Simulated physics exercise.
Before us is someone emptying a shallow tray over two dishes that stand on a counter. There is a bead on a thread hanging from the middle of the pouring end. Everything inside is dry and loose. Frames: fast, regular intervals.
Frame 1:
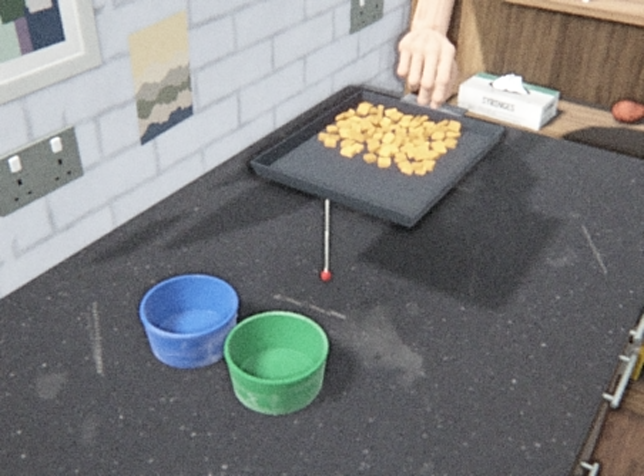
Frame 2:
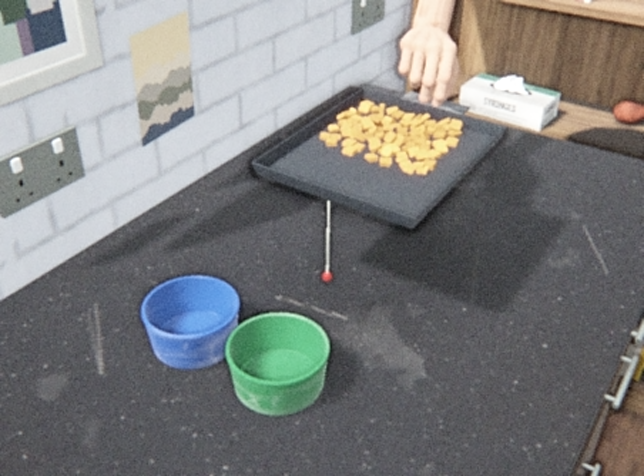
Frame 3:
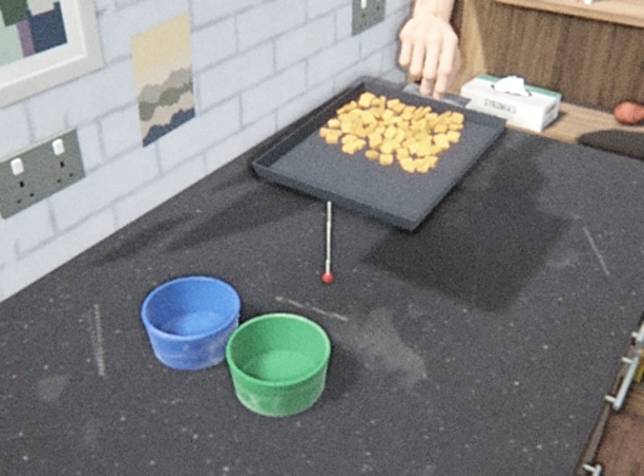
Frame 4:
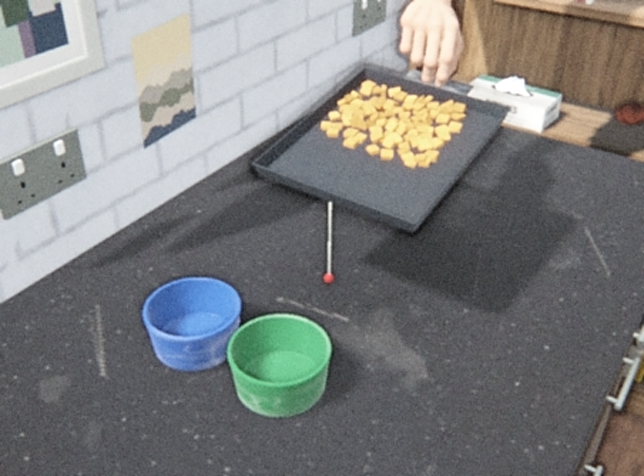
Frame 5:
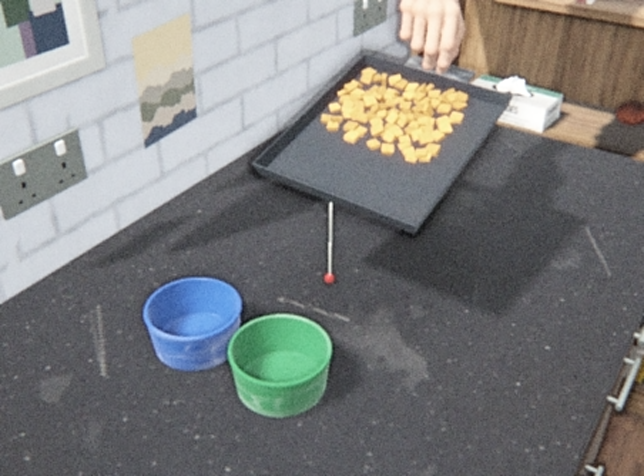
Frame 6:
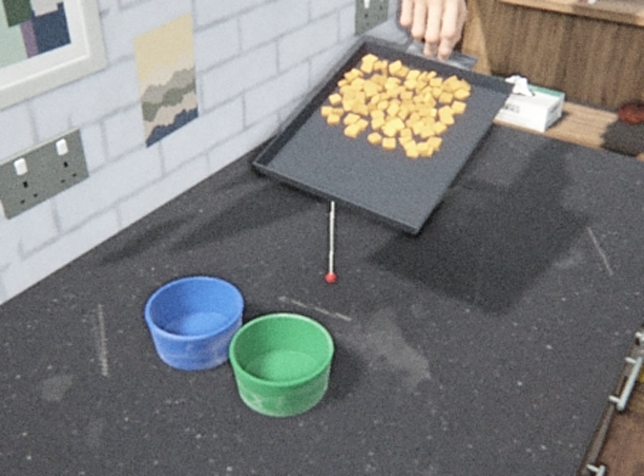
A hand raises the far end of a dark tray of golden cereal squares, tilting it.
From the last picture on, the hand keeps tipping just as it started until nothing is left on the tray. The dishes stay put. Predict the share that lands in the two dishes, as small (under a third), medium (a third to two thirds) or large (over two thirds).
Small.
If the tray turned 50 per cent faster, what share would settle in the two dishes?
That works out at about 20 percent.
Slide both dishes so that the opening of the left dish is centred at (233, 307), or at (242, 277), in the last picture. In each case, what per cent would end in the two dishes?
The first gives 30 %, the second 60 %.
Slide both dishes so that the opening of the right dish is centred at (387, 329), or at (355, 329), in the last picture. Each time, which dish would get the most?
At the first place the right-hand dish, at the second right.
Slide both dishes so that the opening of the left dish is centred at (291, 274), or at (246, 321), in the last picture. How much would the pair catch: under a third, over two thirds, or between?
Case one, the middle third; case two, less than a third.
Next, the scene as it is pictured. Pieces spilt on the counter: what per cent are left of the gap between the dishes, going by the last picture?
It amounts to some 10 percent.
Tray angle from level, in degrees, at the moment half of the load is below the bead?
About 80 degrees.
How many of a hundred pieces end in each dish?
0 per cent goes to the left dish and 10 per cent to the right dish.
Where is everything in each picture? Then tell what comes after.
Corners of the pouring end (256, 161) and (412, 213), level; middle of the load (390, 137), cereal squares; left dish (159, 344); right dish (247, 390); bead on its thread (326, 276), in the first picture.
Corners of the pouring end (258, 162) and (413, 215), level; middle of the load (391, 136), in the second picture.
Corners of the pouring end (258, 163) and (413, 217), tipped barely, lowest at the right corner; middle of the load (392, 131), in the third picture.
Corners of the pouring end (258, 163) and (414, 220), tipped a little, lowest at the right corner; middle of the load (393, 122), in the fourth picture.
Corners of the pouring end (258, 162) and (414, 222), tipped a little, lowest at the right corner; middle of the load (394, 114), in the fifth picture.
Corners of the pouring end (259, 162) and (415, 223), tipped clearly, lowest at the right corner; middle of the load (395, 104); left dish (164, 346); right dish (252, 392), in the sixth picture.
Just after the last frame, tray tipped steeply; the larger part on the tray; about a tenth in the air.
A moment on, tray tipped right over; roughly a third on the tray; about a tenth in the right dish; just a few in the left dish; roughly a third outside both; about a tenth in the air.
Further on, tray tipped past a quarter turn; about a tenth in the right dish; just a few in the left dish; the larger part outside both.
When it is over, tray tipped past a quarter turn; about a tenth in the right dish; just a few in the left dish; the larger part outside both.
